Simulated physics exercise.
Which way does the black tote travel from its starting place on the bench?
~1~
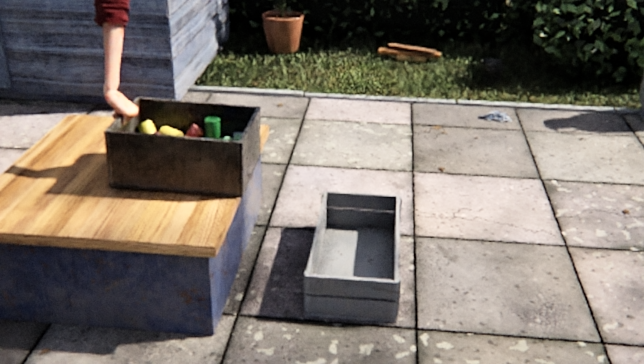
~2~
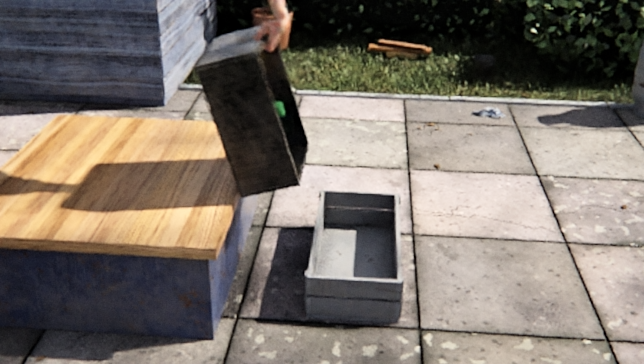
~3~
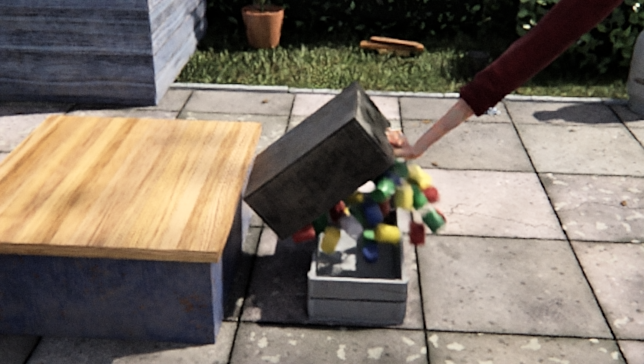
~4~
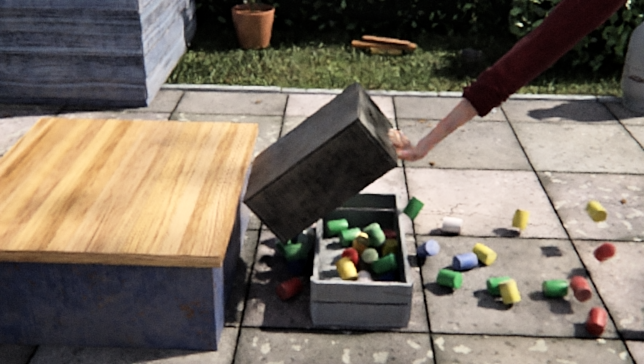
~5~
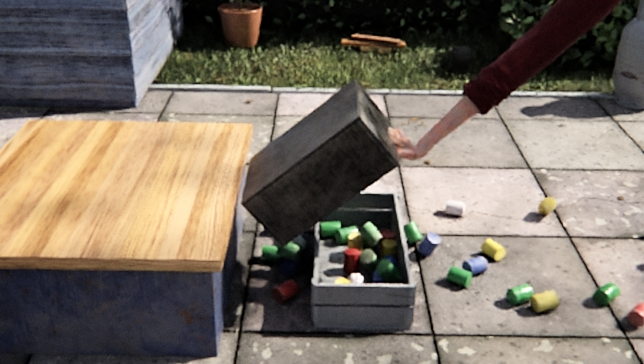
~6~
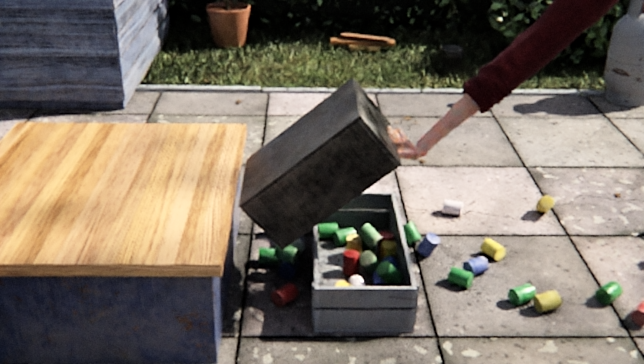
It moves to the right, going off the end of the bench and over toward the grey tub.
